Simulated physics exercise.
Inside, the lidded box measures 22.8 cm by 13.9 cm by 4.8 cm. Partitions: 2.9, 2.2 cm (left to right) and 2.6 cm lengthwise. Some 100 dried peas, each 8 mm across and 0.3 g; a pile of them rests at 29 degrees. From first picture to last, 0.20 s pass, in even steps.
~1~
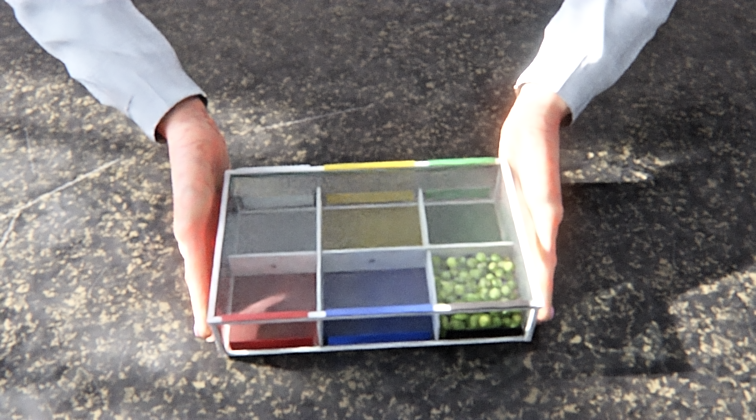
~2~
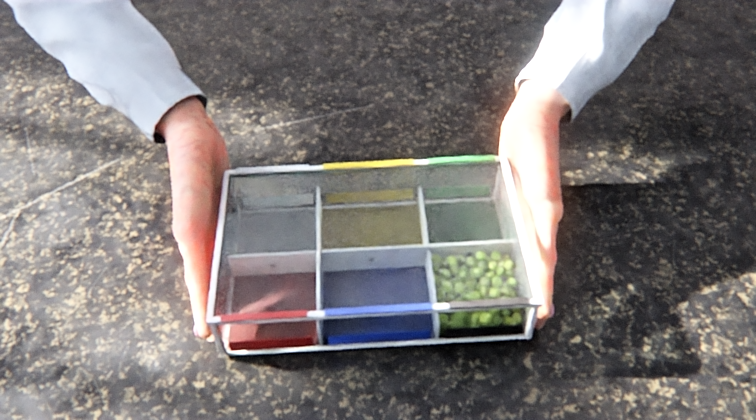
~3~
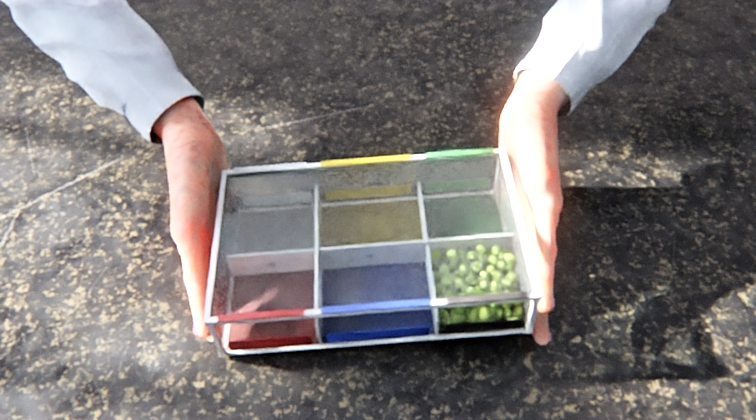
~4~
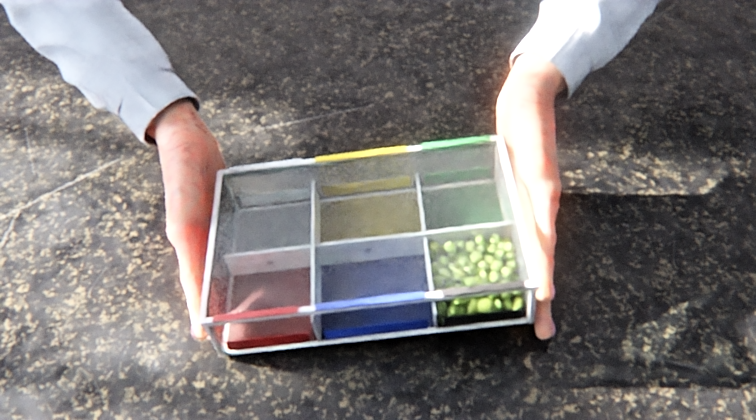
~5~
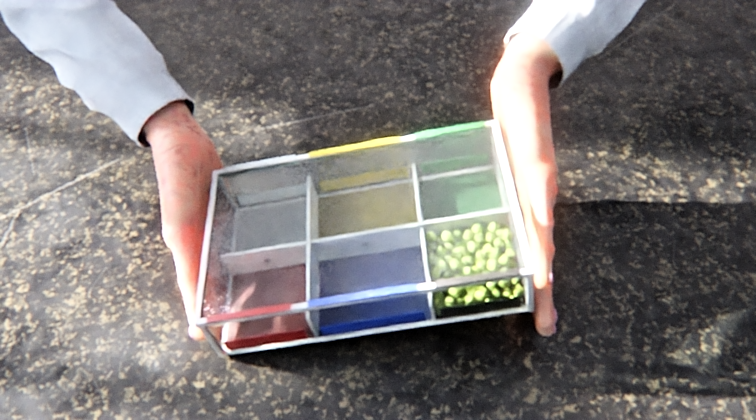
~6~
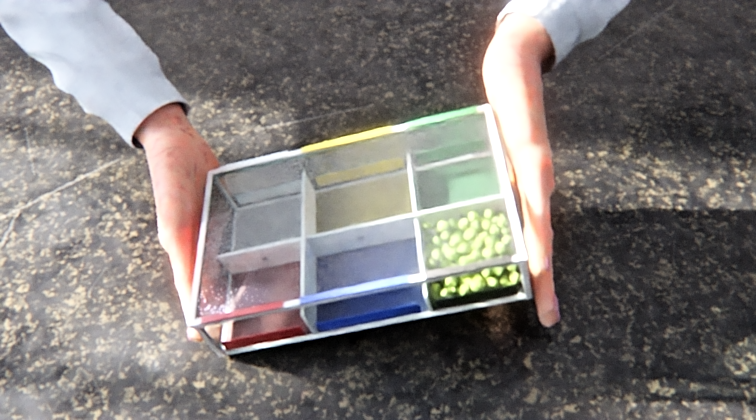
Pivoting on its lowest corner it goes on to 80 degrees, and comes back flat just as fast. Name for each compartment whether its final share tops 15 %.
Red: Over, blue: Over, green: Under, yellow: Under, white: Under, black: Over.
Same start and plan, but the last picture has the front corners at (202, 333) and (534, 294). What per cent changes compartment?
Then about 50 per cent.
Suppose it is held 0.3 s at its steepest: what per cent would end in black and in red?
Black 35; red 40.
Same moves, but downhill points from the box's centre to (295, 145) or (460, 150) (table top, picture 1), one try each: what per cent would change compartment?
About 55 and 35 per cent.
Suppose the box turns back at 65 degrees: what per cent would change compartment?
About 30 per cent.
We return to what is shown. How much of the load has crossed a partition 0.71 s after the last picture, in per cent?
Some 25 per cent.
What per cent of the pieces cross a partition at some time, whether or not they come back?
Roughly 70 per cent.
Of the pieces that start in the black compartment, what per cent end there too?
About 30 per cent.
Then, 0.71 s after the last picture, tilt 80 degrees; red 5 %, blue 25 %, black 75 %.
Then, 1.19 s after the last picture, tilt 35 degrees; red 30 %, blue 35 %, black 30 %.
Then, 1.73 s after the last picture, tilt 0 degrees; red 30 %, blue 35 %, black 30 %.
In the end, red 30 %, blue 35 %, green 0 %, yellow 0 %, white 0 %, black 30 %.
